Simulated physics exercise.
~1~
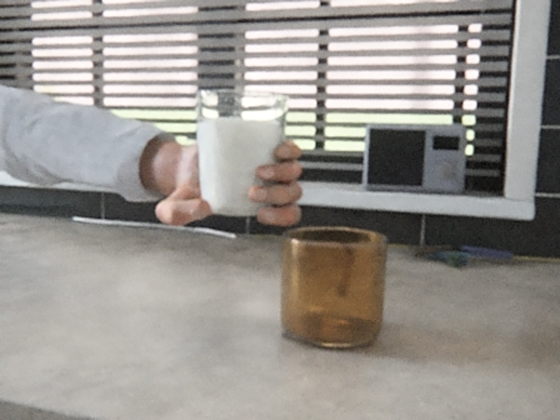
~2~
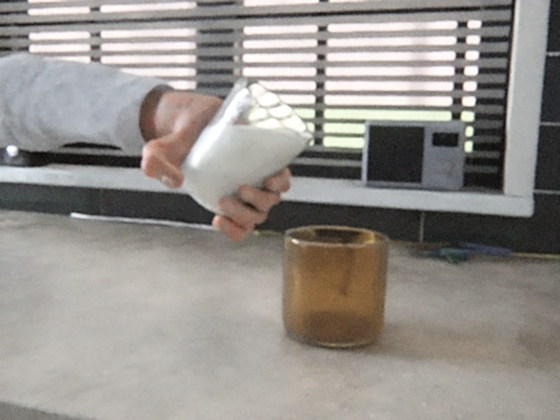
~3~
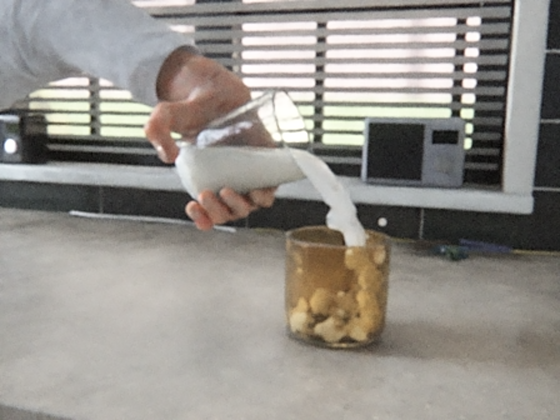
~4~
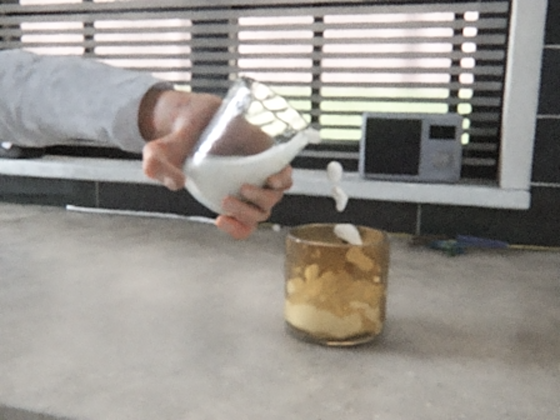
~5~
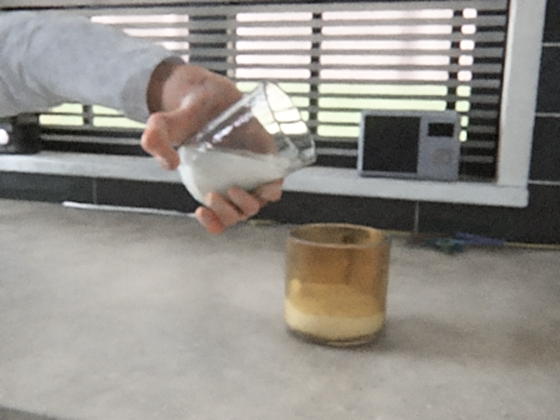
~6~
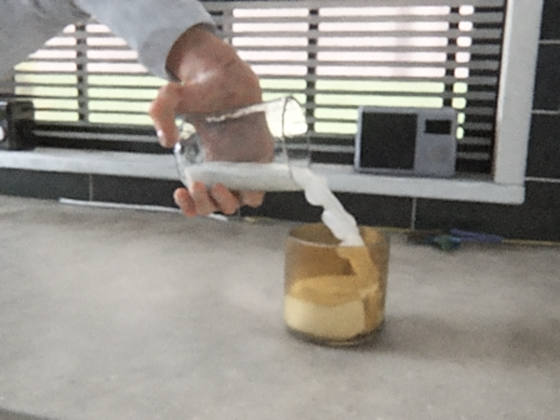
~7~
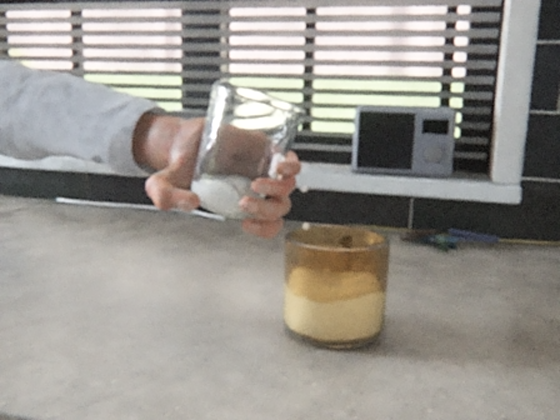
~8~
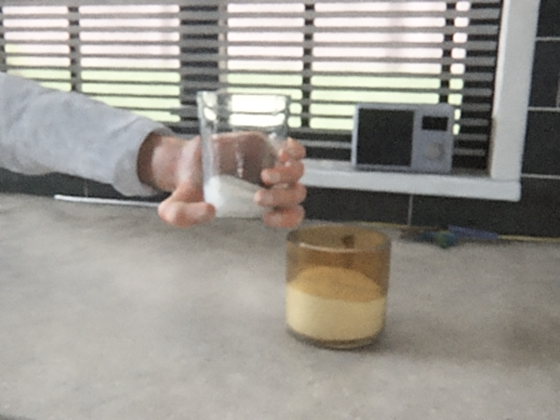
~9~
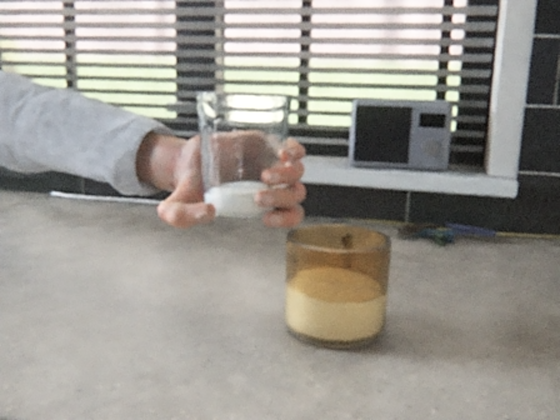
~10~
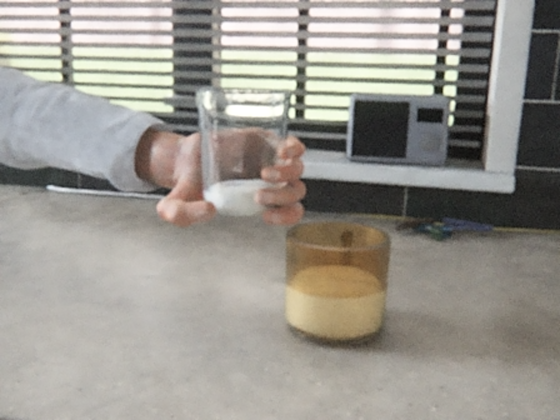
A hand tilts a glass of milk twice, pouring into an amber cup until about half full, then holds the glass upright.
